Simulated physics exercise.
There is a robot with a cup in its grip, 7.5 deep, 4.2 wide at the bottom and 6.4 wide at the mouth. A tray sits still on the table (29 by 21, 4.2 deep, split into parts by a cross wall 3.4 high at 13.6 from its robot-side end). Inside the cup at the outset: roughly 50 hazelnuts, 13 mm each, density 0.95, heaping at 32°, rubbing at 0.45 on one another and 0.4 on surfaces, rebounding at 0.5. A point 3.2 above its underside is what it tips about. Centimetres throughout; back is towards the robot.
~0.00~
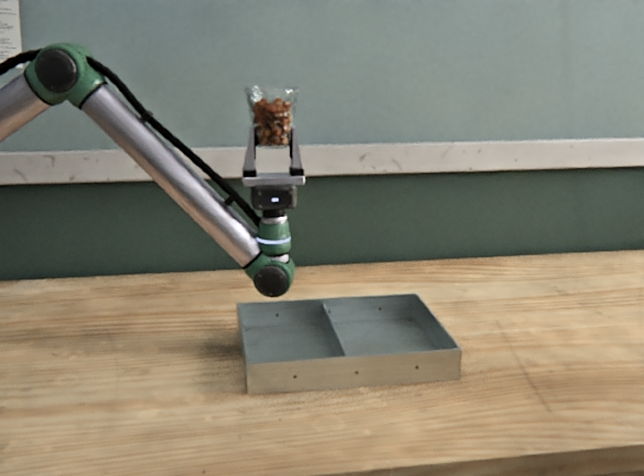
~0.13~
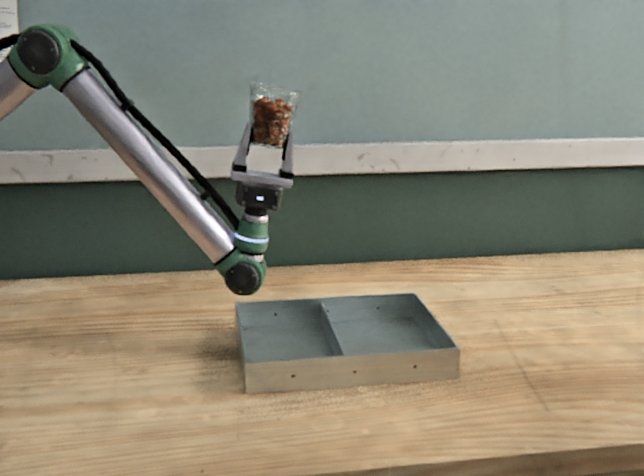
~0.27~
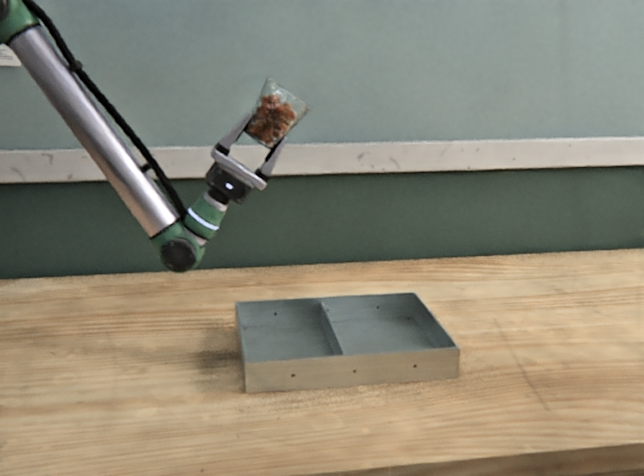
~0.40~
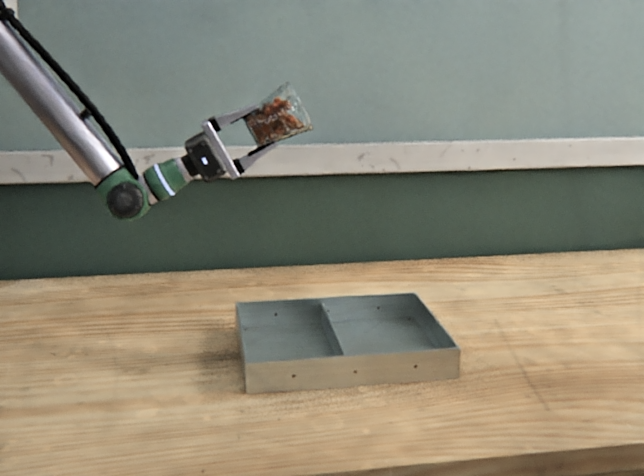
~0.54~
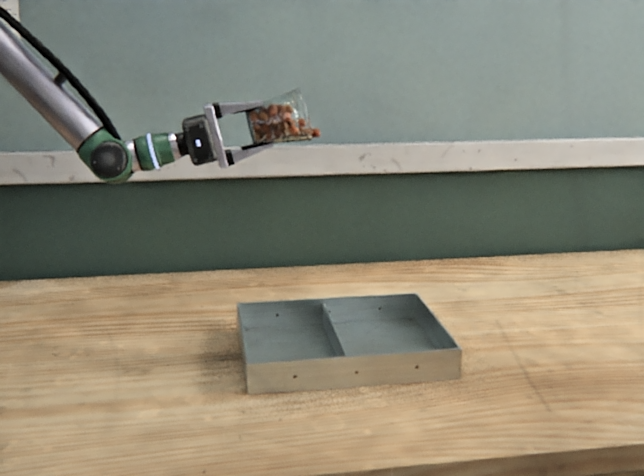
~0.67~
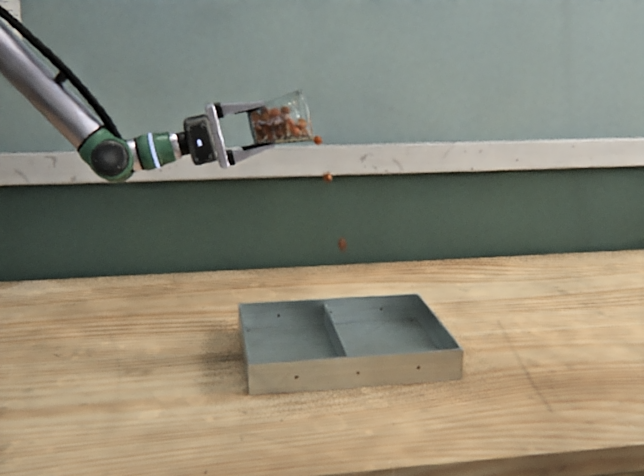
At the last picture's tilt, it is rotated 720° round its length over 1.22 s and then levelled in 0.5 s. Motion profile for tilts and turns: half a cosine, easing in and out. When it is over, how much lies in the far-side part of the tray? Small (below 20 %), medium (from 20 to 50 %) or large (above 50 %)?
Medium.
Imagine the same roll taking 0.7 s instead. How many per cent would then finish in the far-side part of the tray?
That would give near 25 in a hundred.
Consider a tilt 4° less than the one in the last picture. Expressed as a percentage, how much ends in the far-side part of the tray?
It comes to around 30 percent.
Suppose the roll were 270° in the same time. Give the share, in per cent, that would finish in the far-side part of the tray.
Estimate: Near 25 %.
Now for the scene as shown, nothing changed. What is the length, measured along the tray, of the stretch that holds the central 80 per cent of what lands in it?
The stretch runs close to 26 cm along the tray.
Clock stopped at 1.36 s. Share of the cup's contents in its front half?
About 35 %.
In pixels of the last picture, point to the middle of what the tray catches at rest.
Centre: Close to (368, 336).
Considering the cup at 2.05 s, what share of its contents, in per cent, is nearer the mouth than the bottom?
35 percent or so.
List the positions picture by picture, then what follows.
The first frame shows the cup middle at (272, 118), upright; upper third of the load around (272, 107), from x 255 to 285, top at y 100; 51 in the cup.
The second frame shows the cup middle at (272, 117), tipped 10°; upper third of the load around (272, 107), from x 255 to 290, top at y 100.
The third frame shows the cup middle at (273, 118), tipped 35°; upper third of the load around (272, 107), from x 255 to 295, top at y 100.
The fourth frame shows the cup middle at (275, 120), tipped 62°; upper third of the load around (277, 112), from x 250 to 300, top at y 100.
The fifth frame shows the cup middle at (276, 121), tipped 77°; upper third of the load around (273, 116), from x 255 to 315, top at y 110.
The sixth frame shows the cup middle at (278, 122), tipped 78°; upper third of the load around (275, 118), from x 255 to 340, top at y 110; 48 in the cup, 3 in flight or on a rim.
After 1.36 s, tipped 78°, highest piece 37 above the table; 42 in the cup, 4 in the far-side part, 5 in flight or on a rim.
After 2.05 s, tipped 61°, highest piece 36 above the table; 31 in the cup, 14 in the far-side part, 4 in the robot-side part, 2 in flight or on a rim.
After 2.59 s, upright, highest piece 37 above the table; 31 in the cup, 15 in the far-side part, 5 in the robot-side part.
After 3.29 s, upright, highest piece 37 above the table; 31 in the cup, 15 in the far-side part, 5 in the robot-side part.
In the end, 31 in the cup, 15 in the far-side part, 5 in the robot-side part. That is 29 % in the far-side part of the tray.
